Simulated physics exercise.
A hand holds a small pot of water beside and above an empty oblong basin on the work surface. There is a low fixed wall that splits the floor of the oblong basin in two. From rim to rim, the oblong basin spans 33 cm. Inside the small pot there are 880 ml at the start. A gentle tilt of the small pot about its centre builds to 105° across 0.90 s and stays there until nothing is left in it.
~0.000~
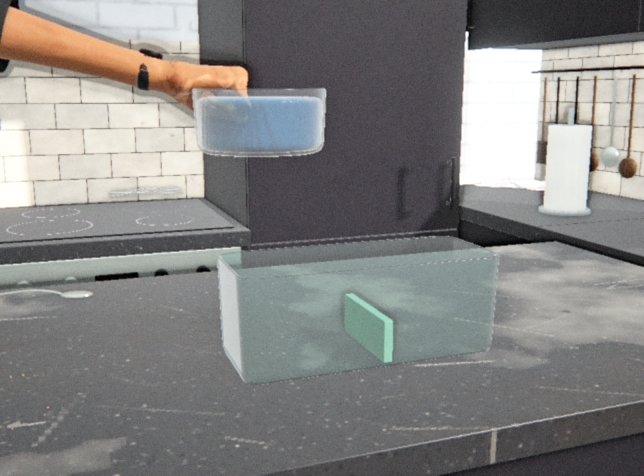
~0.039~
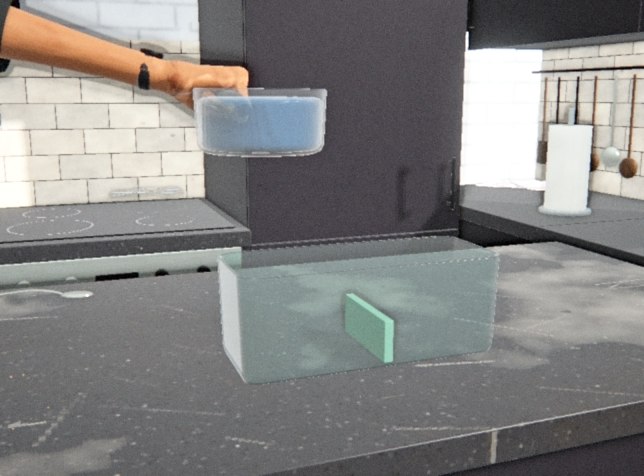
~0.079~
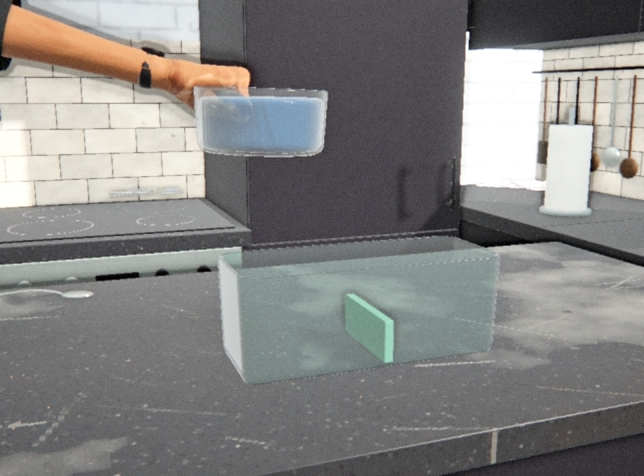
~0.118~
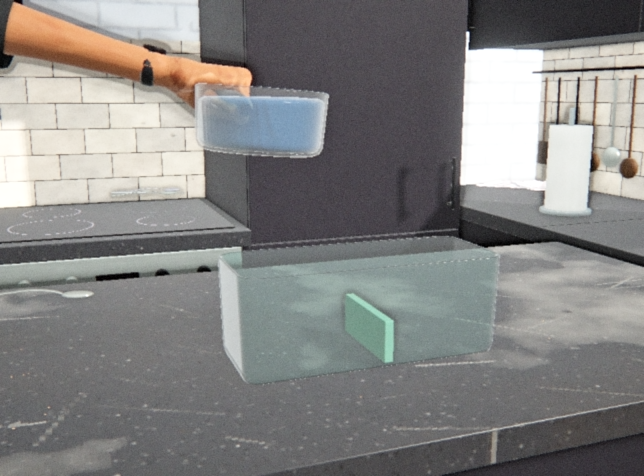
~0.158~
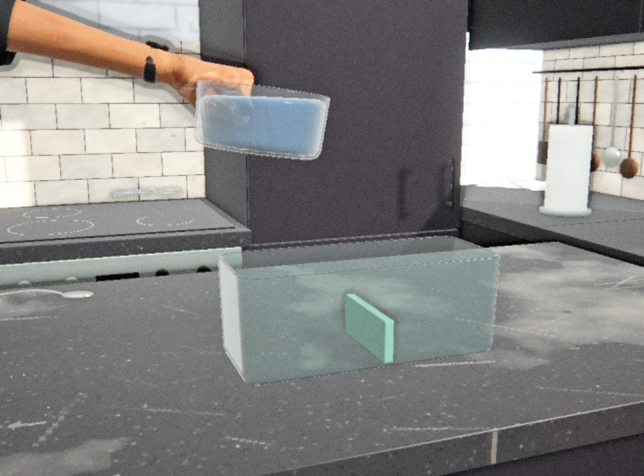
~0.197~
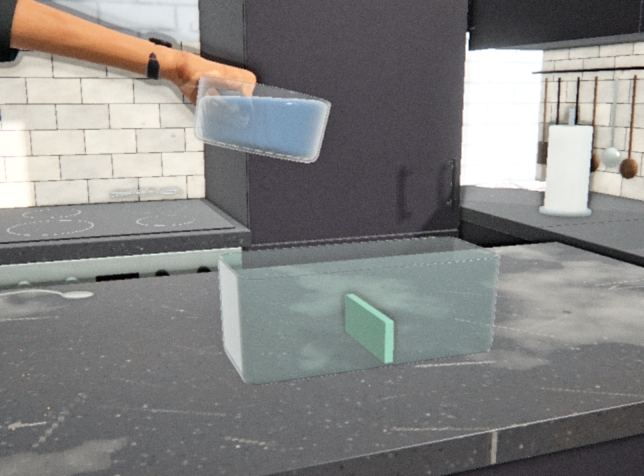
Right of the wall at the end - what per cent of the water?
Near 57 per cent.
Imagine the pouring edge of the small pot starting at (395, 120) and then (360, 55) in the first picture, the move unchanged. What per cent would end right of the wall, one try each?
The first try gives 85 percent and the second 90 percent.
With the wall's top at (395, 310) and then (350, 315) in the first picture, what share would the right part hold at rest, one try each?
20 then 70 %.
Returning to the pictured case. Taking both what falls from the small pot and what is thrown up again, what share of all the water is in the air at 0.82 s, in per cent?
It comes to some 10 percent of the total.
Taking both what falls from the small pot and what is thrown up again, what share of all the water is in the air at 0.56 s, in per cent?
Around 42 percent.
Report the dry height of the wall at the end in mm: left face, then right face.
It's around 36 mm on the left side and around 26 mm on the right side.
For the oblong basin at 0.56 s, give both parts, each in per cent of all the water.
3 left and 8 right, roughly.
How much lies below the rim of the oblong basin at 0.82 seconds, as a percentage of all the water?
Roughly 84 %.
By 0.56 s the tilt is 72° and 47 per cent is still to pour, 3 is left of the wall and 8 right of it.
By 0.82 s the tilt is 103° and 7 per cent is still to pour, 26 is left of the wall and 57 right of it.
By 1.10 s the tilt is 105° and 0 per cent is still to pour, 41 is left of the wall and 57 right of it.
By 1.40 s the tilt is 105° and 0 per cent is still to pour, 42 is left of the wall and 57 right of it.
At rest 42 per cent lies left of the wall, 57 right of it and 1 outside.
